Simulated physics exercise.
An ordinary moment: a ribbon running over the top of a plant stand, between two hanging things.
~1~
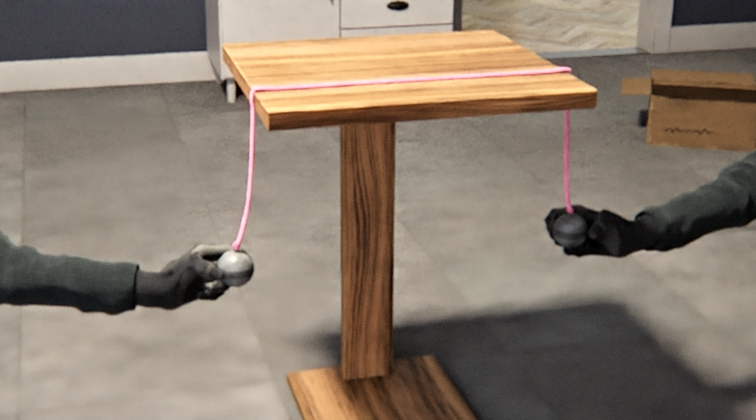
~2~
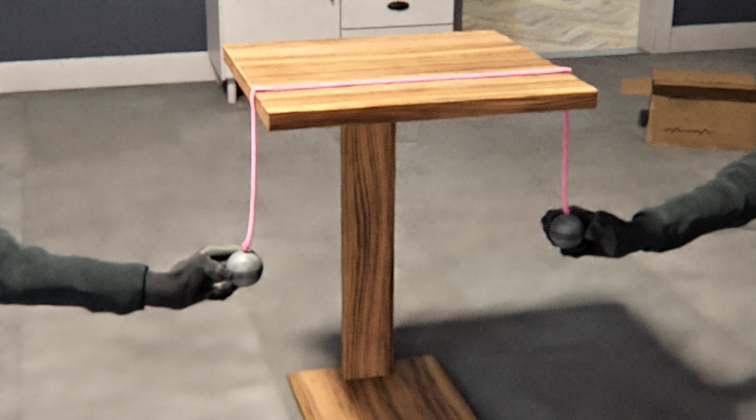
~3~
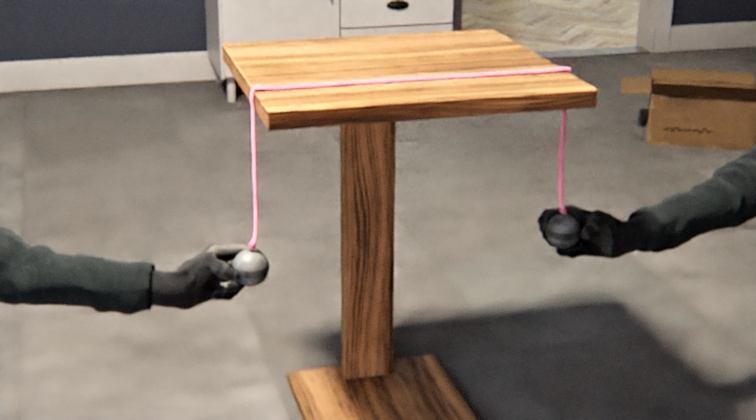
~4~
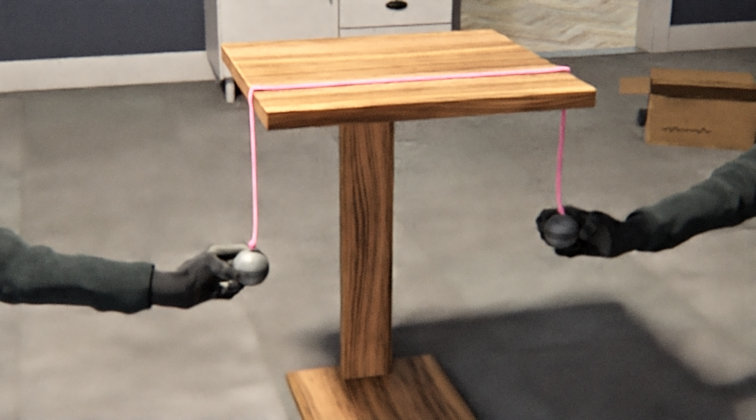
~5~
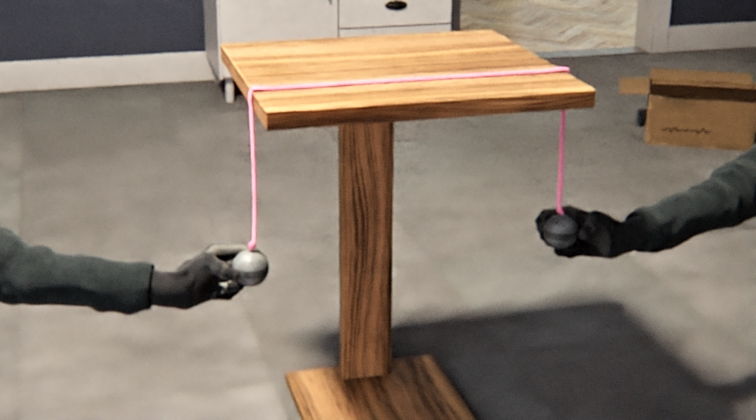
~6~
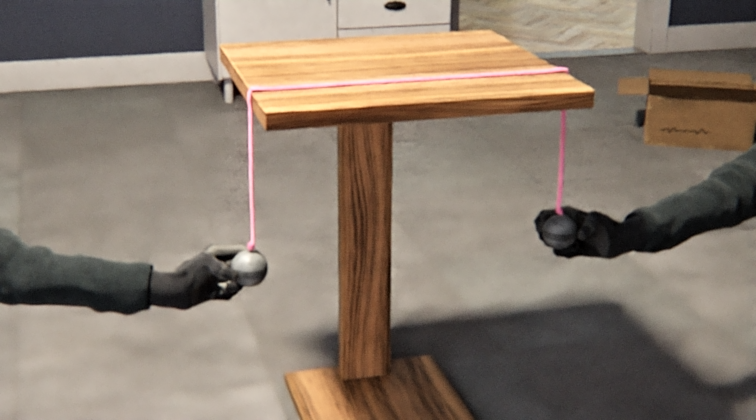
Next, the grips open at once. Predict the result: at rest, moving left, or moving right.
Motionless.
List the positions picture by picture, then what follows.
The first frame shows left ball (236, 268); right ball (570, 231); ribbon over the top (413, 80).
The second frame shows left ball (244, 269); right ball (567, 231).
The third frame shows left ball (251, 268); right ball (564, 231).
The fourth frame shows left ball (251, 268); right ball (561, 231).
The fifth frame shows left ball (250, 268); right ball (561, 231).
The sixth frame shows left ball (249, 269); right ball (560, 232); ribbon over the top (410, 80).
Then, 0.18 s on from there, left ball still level near (251, 269); right ball still level near (559, 234).
Then, 0.58 s on from there, left ball still level near (262, 268); right ball still level near (550, 234).
Then, 1.32 s on from there, left ball still level near (254, 269); right ball still level near (555, 234).
In the end, left ball still level near (257, 268); right ball still level near (555, 234). The ribbon keeps its balance.
